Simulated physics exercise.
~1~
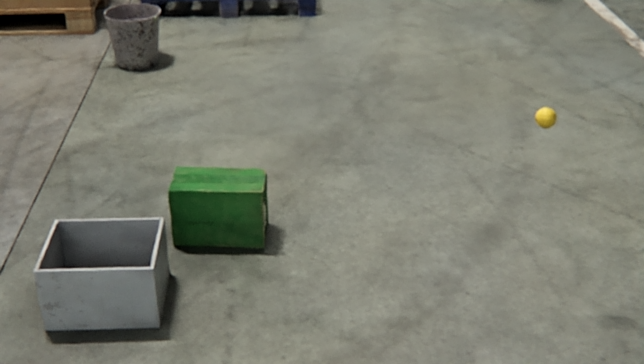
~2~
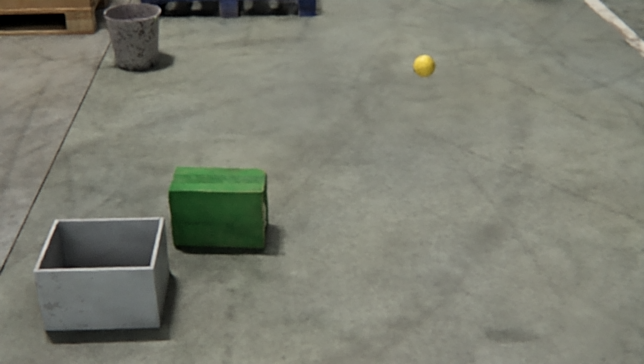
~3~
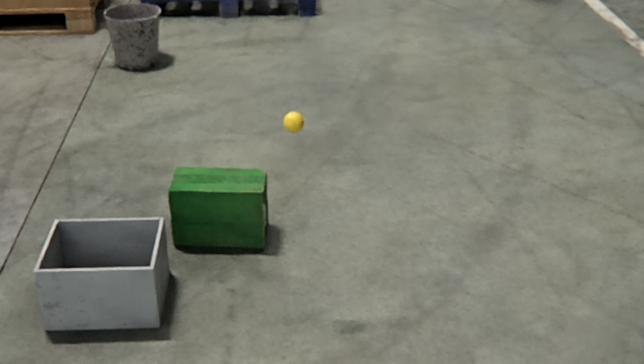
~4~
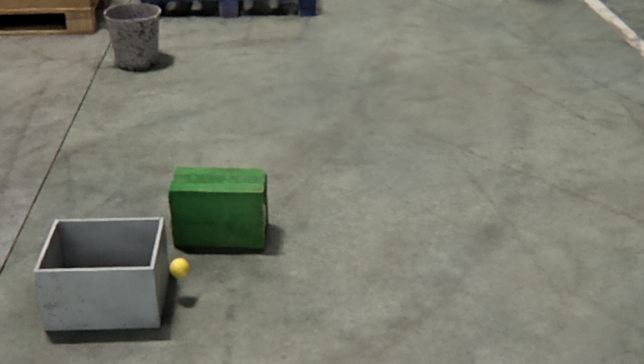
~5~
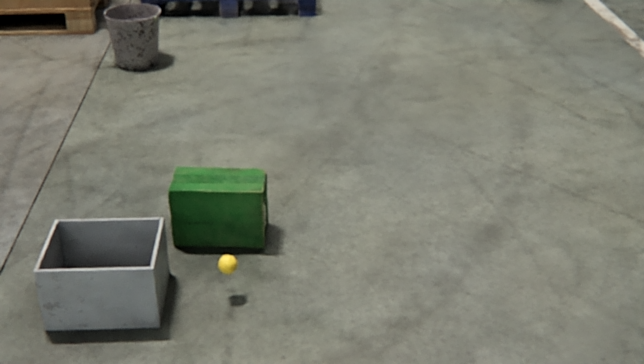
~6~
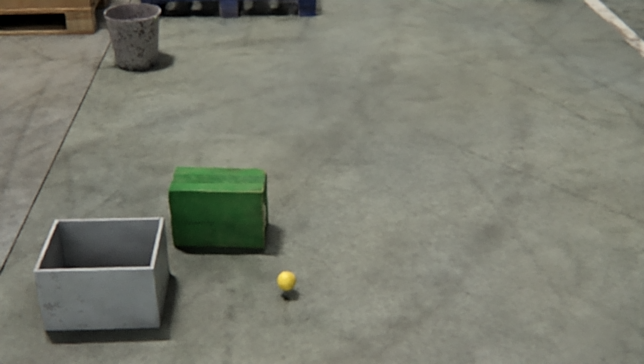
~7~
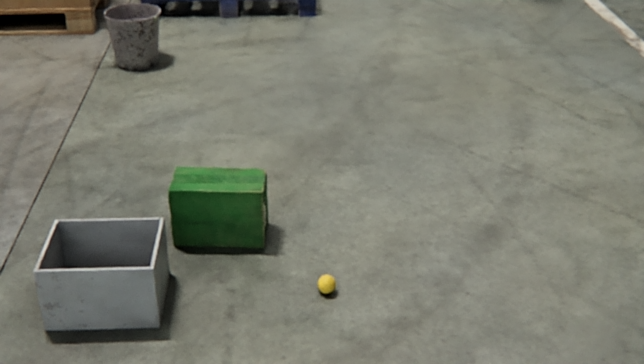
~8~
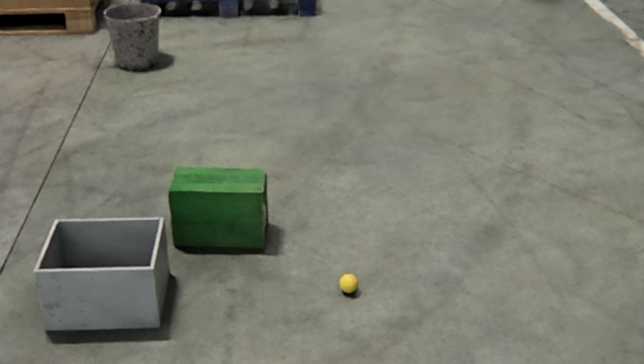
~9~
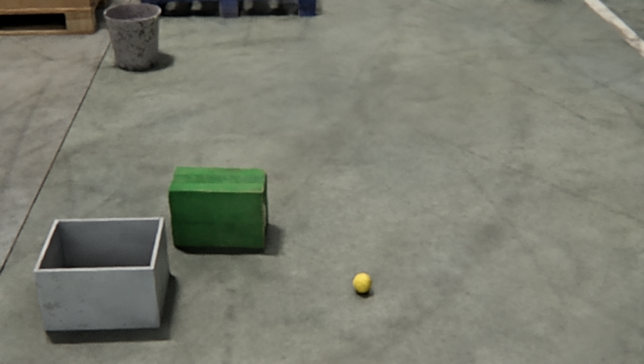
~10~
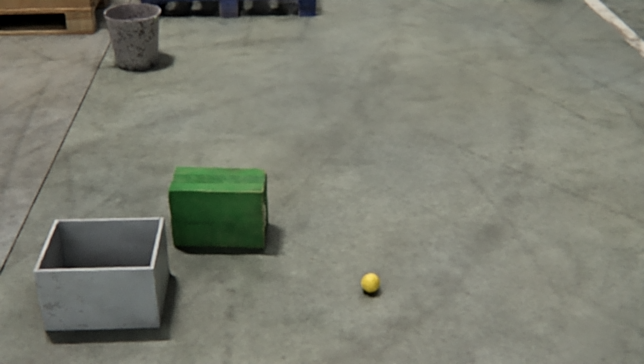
At first, a yellow lemon is in the air on the right side of a concrete floor, with an open, empty grey box and a green parcel standing at the left. The lemon flies left, rising and then dropping past the parcel toward the box. It comes down just beside the box's right side, missing the opening, and turns back to the right. It travels low over the floor, settles onto it and rolls on, slowing steadily. By the end, the lemon is on the floor outside the box, well to its right, while the green parcel has stayed in place.
